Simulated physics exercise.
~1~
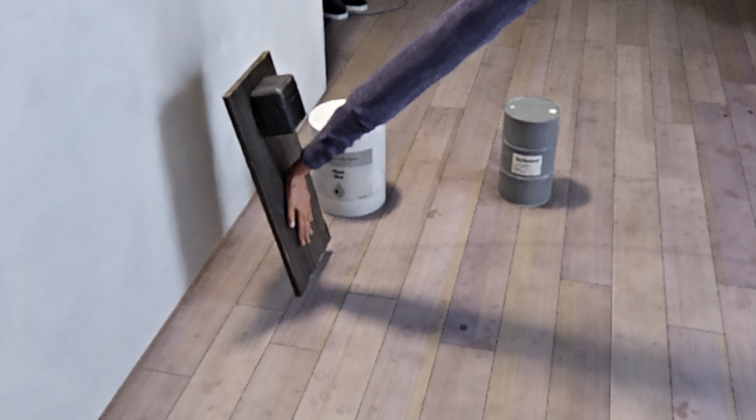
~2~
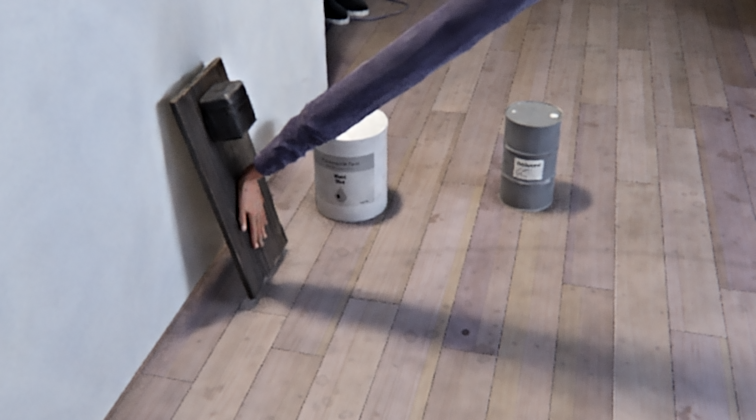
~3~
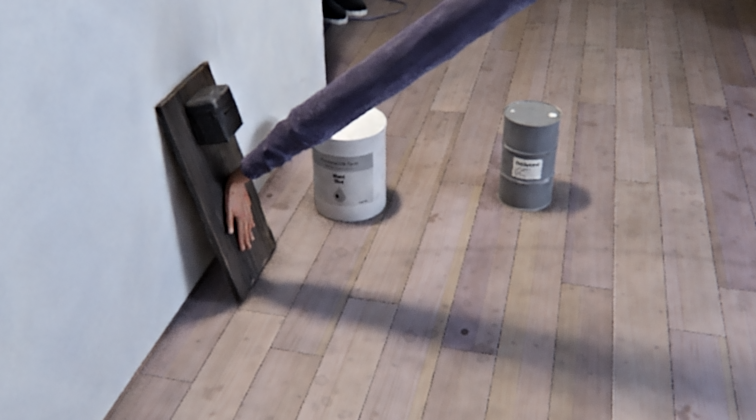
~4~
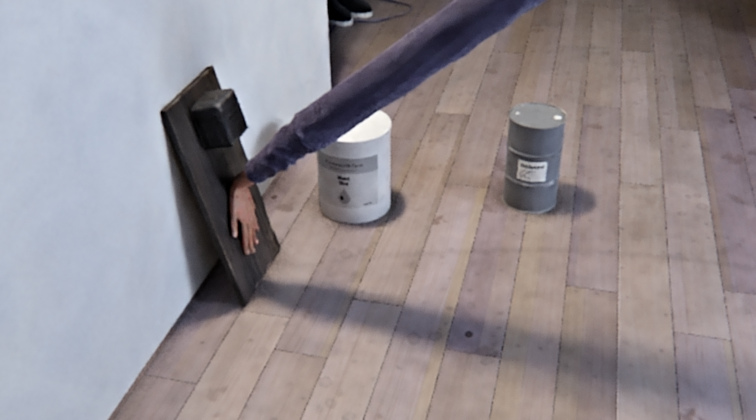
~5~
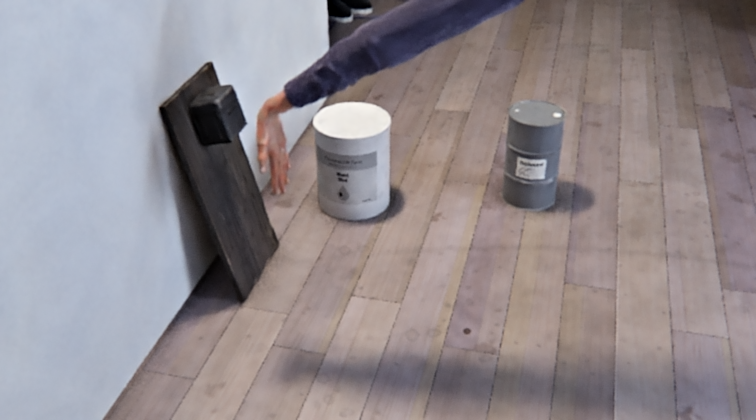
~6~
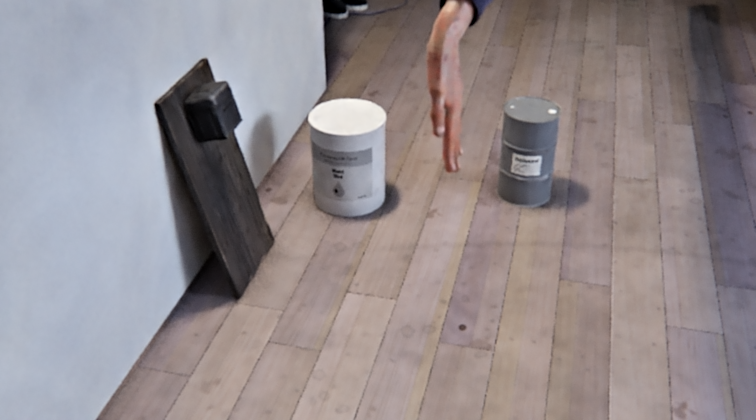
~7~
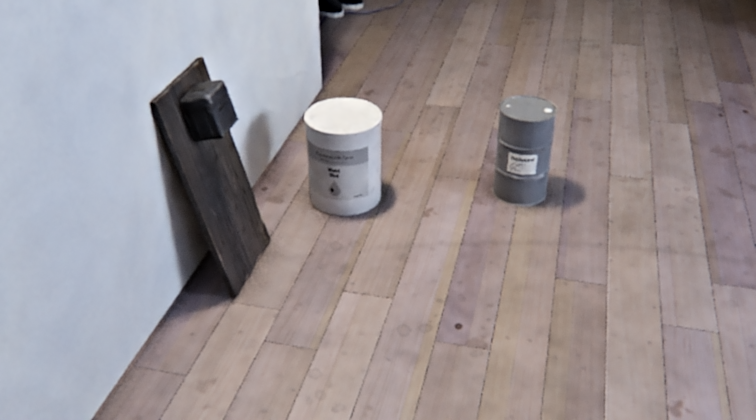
The video shows a hand moving a black board with a small block attached leftward to lean against a pale wall, beside a white pail and a grey canister on a wooden floor. The hand lets go and withdraws, and the board stays leaning while both containers remain in place.
